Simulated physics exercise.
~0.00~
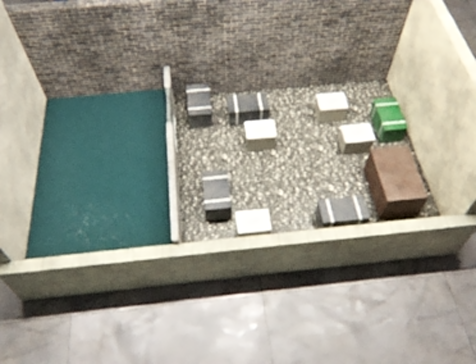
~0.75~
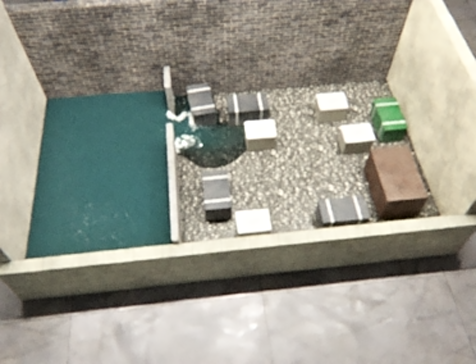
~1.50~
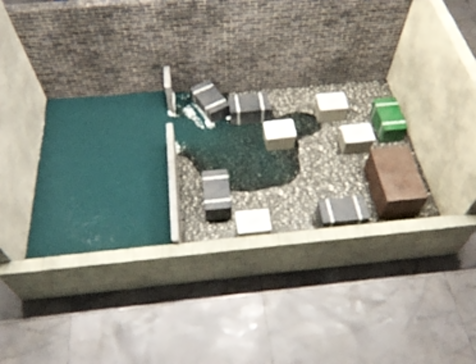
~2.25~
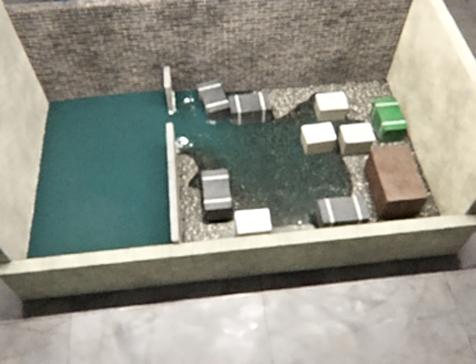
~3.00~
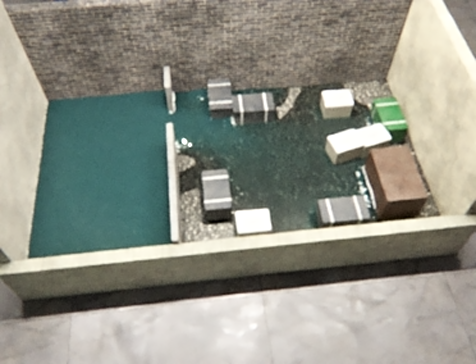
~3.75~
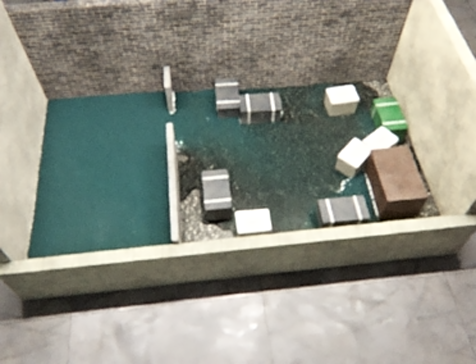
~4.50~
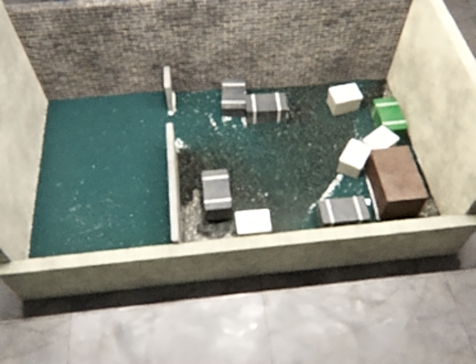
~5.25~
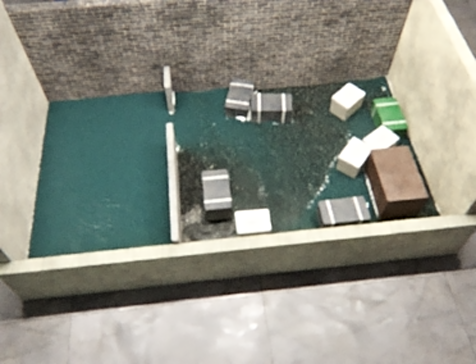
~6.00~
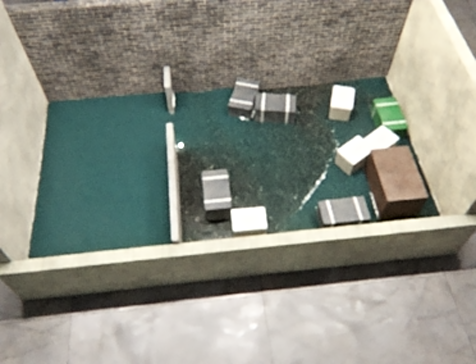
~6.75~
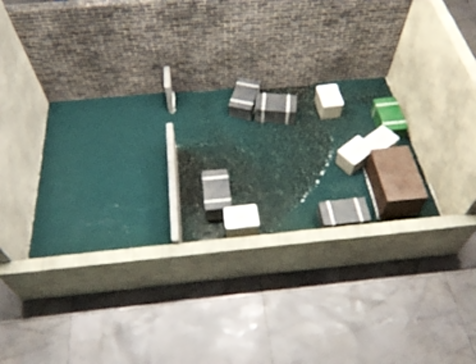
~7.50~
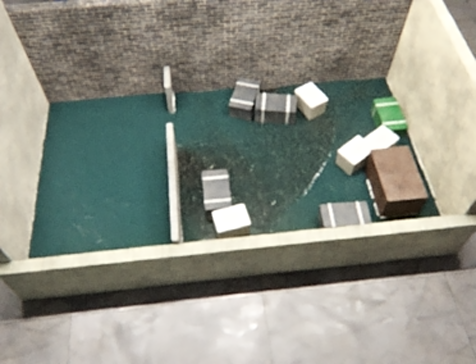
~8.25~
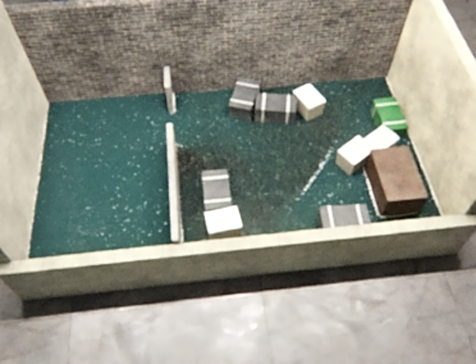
Dark green water bursts through a gap in the partition and spreads rightward across the pebbled floor, pushing several white and grey striped boxes along. It covers the floor, some pale boxes drift back left, and the green trunk stays in place near the right wall.
